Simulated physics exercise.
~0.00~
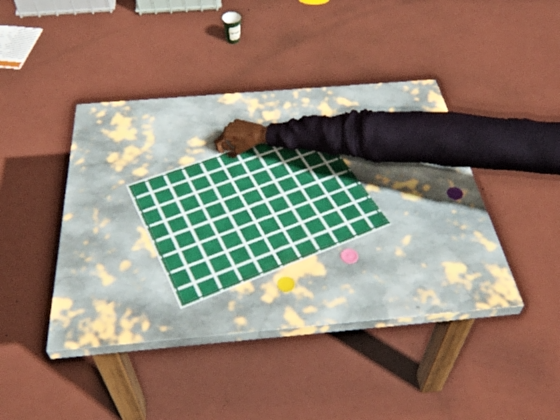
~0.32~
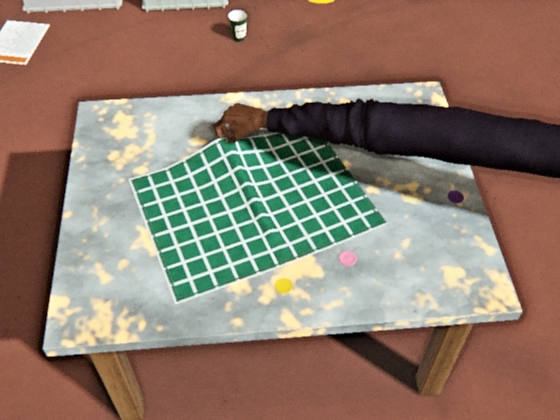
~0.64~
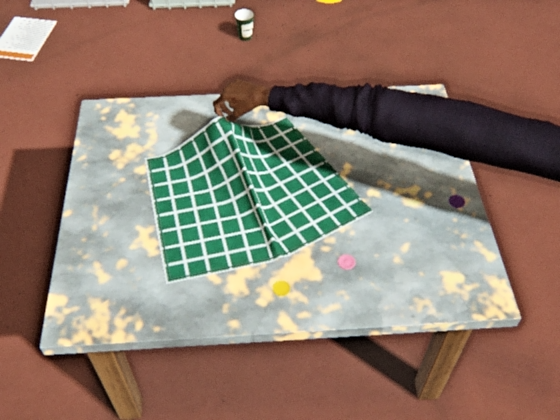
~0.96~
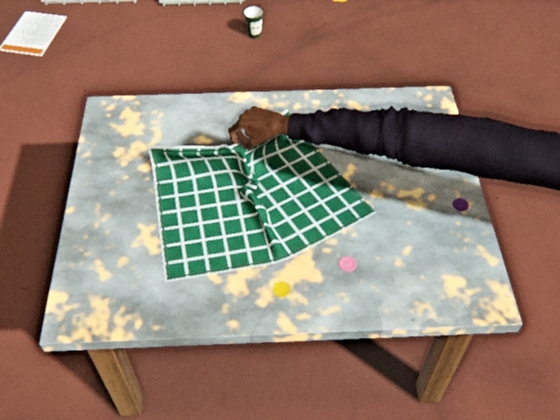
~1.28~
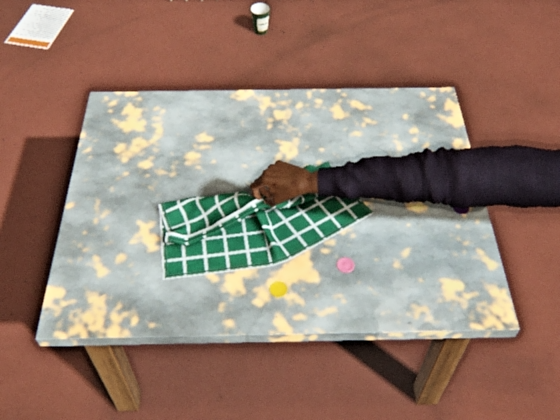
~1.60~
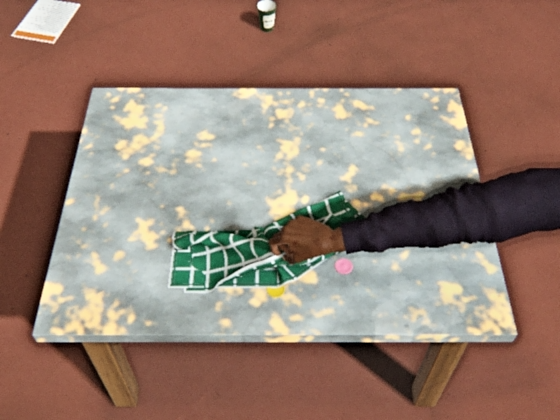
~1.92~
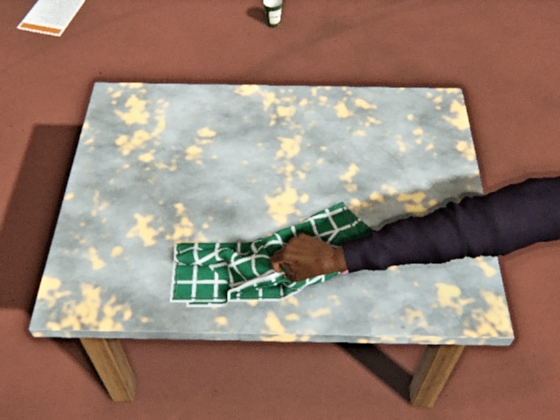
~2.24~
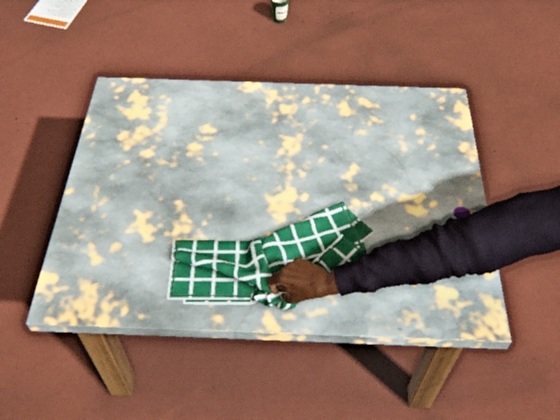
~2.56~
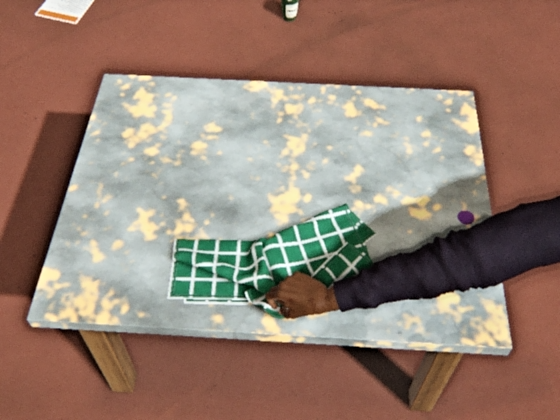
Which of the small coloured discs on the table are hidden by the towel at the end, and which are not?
The pink and yellow discs both end up covered by the towel, while the purple one stays uncovered over on the right.
